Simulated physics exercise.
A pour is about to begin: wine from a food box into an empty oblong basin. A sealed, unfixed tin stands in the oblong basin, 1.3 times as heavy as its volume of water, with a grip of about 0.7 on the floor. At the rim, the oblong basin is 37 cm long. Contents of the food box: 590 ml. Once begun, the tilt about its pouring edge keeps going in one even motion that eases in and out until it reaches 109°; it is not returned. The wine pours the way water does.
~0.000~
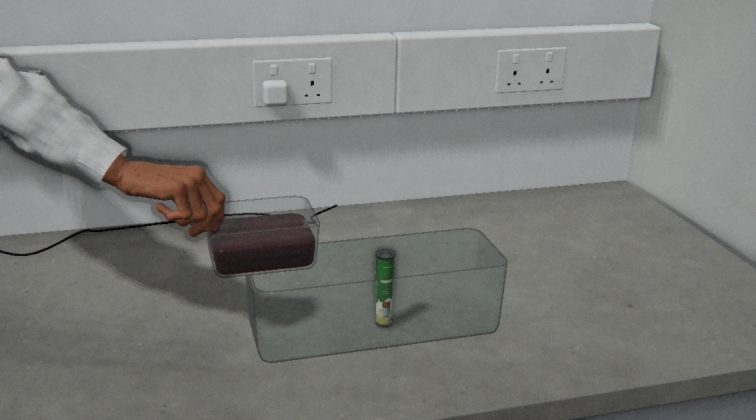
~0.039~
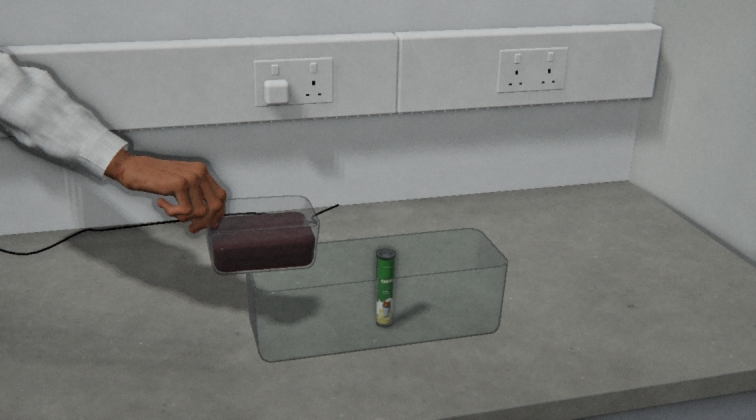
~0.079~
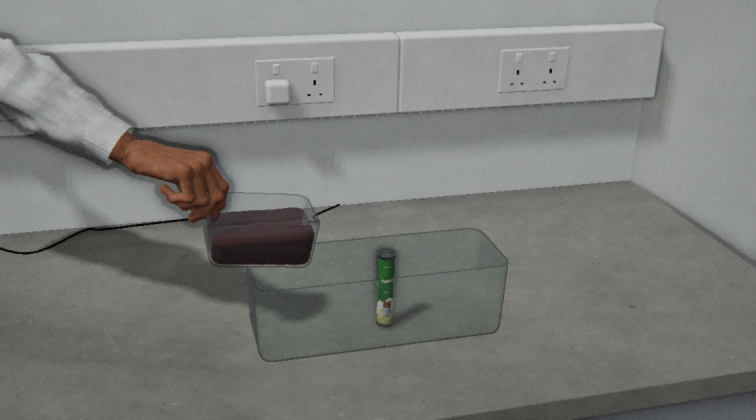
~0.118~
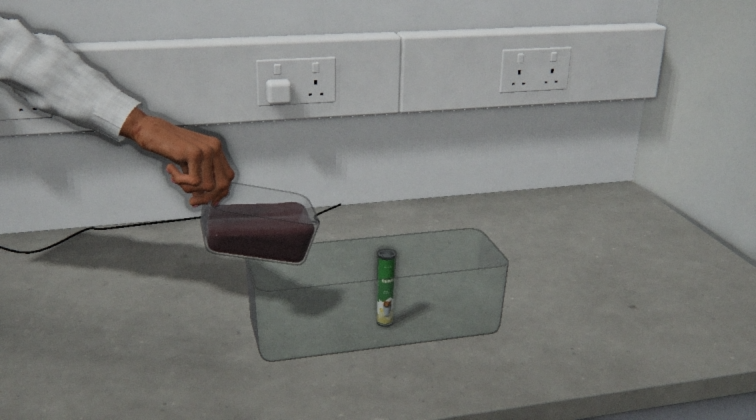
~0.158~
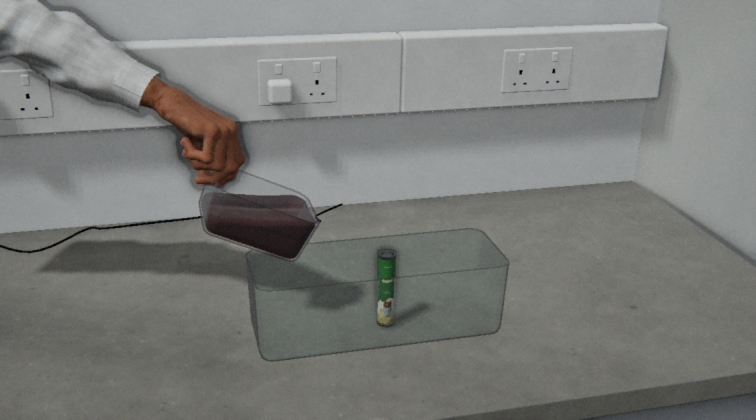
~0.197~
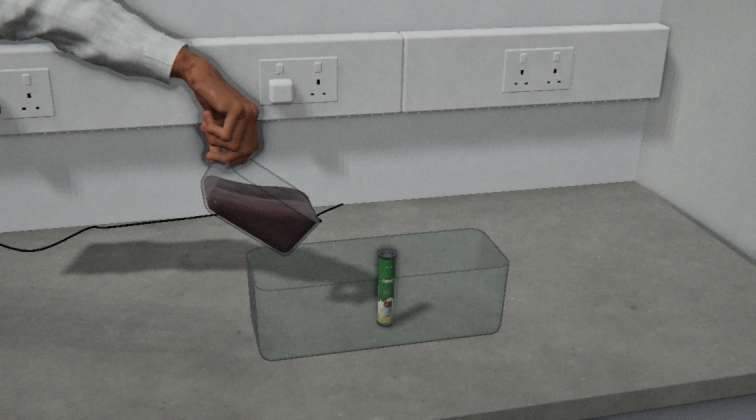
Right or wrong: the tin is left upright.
Wrong.
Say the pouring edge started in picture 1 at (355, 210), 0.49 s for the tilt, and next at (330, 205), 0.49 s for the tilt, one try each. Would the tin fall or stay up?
In the first try it remains standing; in the second it remains standing.
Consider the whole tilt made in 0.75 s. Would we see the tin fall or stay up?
So the tin will tip over.
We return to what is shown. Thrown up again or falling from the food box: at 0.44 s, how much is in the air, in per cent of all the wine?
Around 58 in a hundred.
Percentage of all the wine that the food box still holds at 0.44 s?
I'd put it near 26 percent.
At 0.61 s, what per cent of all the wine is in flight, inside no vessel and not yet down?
Close to 9 per cent.
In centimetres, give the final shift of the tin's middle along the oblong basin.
Net tin displacement: Roughly 7.0 cm.
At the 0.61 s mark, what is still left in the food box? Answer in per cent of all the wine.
About 2 per cent.
Then, 0.44 s in, the tilt is 106° and 27 per cent is still to pour; the tin stands where it began.
Then, 0.61 s in, the tilt is 109° and 2 per cent is still to pour; the tin leans 31°.
Then, 0.79 s in, the tilt is 109° and 0 per cent is still to pour; the tin lies on its side.
Then, 0.99 s in, the tilt is 109° and 0 per cent is still to pour; the tin lies on its side.
Finally, the tin lies on its side.
